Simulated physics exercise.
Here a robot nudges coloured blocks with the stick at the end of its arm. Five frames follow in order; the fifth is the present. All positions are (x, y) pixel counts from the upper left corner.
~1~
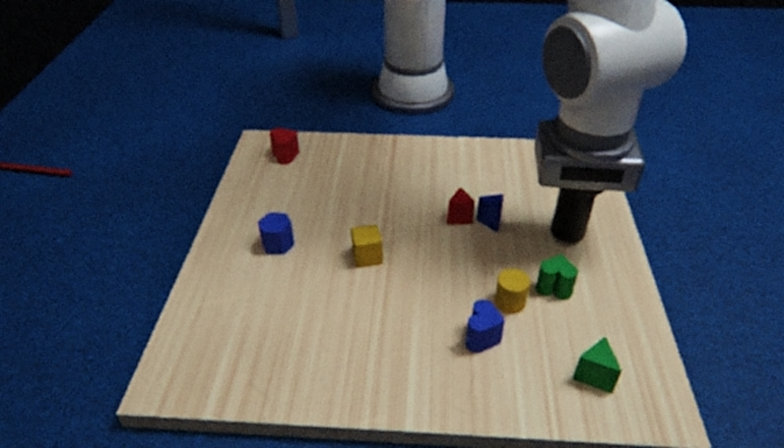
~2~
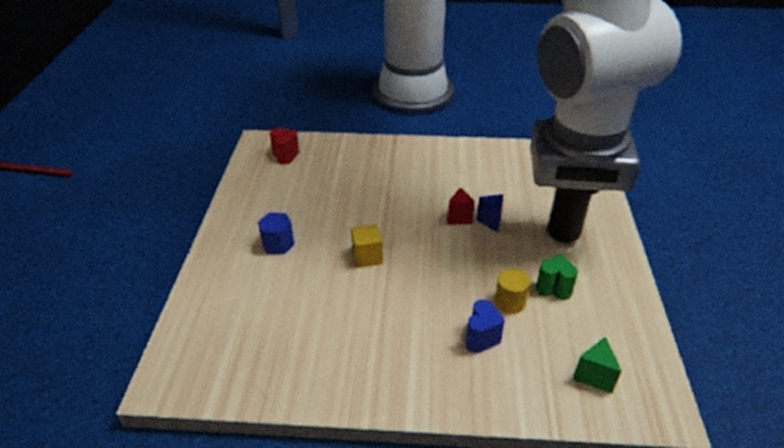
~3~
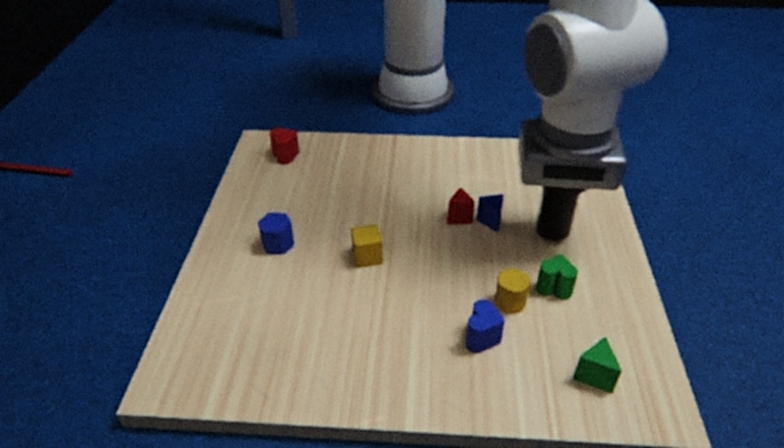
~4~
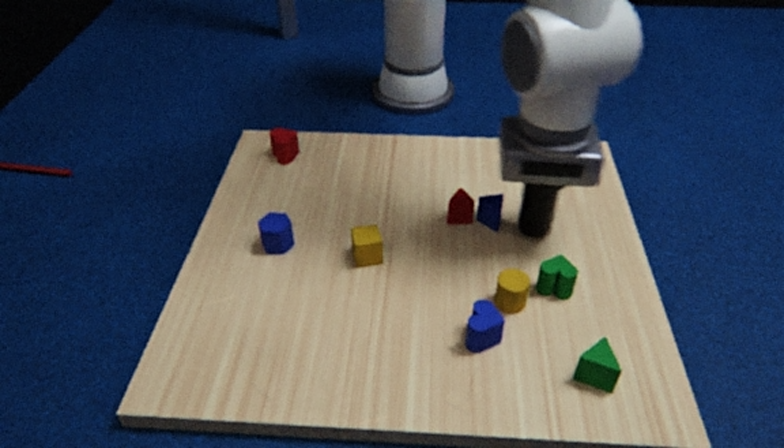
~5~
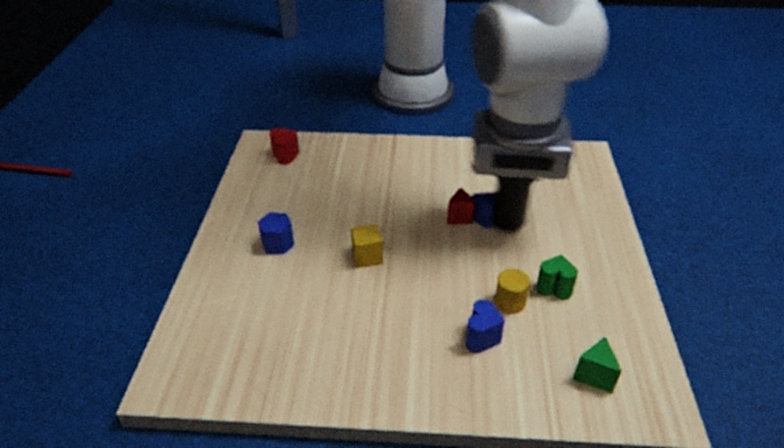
Robot arm sliding its dark stick leftward across a wooden board, nudging a blue three-sided block slightly toward a red one.
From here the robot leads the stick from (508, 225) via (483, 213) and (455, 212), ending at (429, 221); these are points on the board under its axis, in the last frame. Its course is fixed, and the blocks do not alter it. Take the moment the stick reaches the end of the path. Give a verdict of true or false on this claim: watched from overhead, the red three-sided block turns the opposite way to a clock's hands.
It is true.
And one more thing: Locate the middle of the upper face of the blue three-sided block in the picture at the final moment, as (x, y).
(419, 184)
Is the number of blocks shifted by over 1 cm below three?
Yes.
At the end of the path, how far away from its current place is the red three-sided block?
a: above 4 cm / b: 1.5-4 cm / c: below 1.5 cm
My answer is option a.
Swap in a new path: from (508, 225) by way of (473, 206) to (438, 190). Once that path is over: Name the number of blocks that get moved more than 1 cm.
Total moved: One.
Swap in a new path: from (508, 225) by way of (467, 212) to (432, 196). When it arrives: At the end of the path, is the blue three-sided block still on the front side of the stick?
Yes
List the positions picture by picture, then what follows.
In the first picture, tip of the stick (568, 232), middles of tops, yellow square block (366, 235), red three-sided block (461, 197), blue three-sided block (494, 200).
In the second picture, stick (564, 231), nothing pushed.
In the third picture, stick (553, 230), nothing pushed.
In the fourth picture, stick (534, 227), nothing pushed.
In the fifth picture, stick (509, 220), yellow square block (366, 235), red three-sided block (461, 197), blue three-sided block (486, 198).
On the path given first. One third of the way, stick (483, 208); red three-sided block (452, 197), turned 25° anticlockwise; blue three-sided block (459, 187).
Two thirds of the way, stick (455, 207); red three-sided block (436, 201), turned 30° anticlockwise; blue three-sided block (432, 184).
At the end, stick (429, 215); yellow square block unmoved; red three-sided block (411, 210), turned 20° anticlockwise; blue three-sided block (419, 184), turned 40° clockwise.
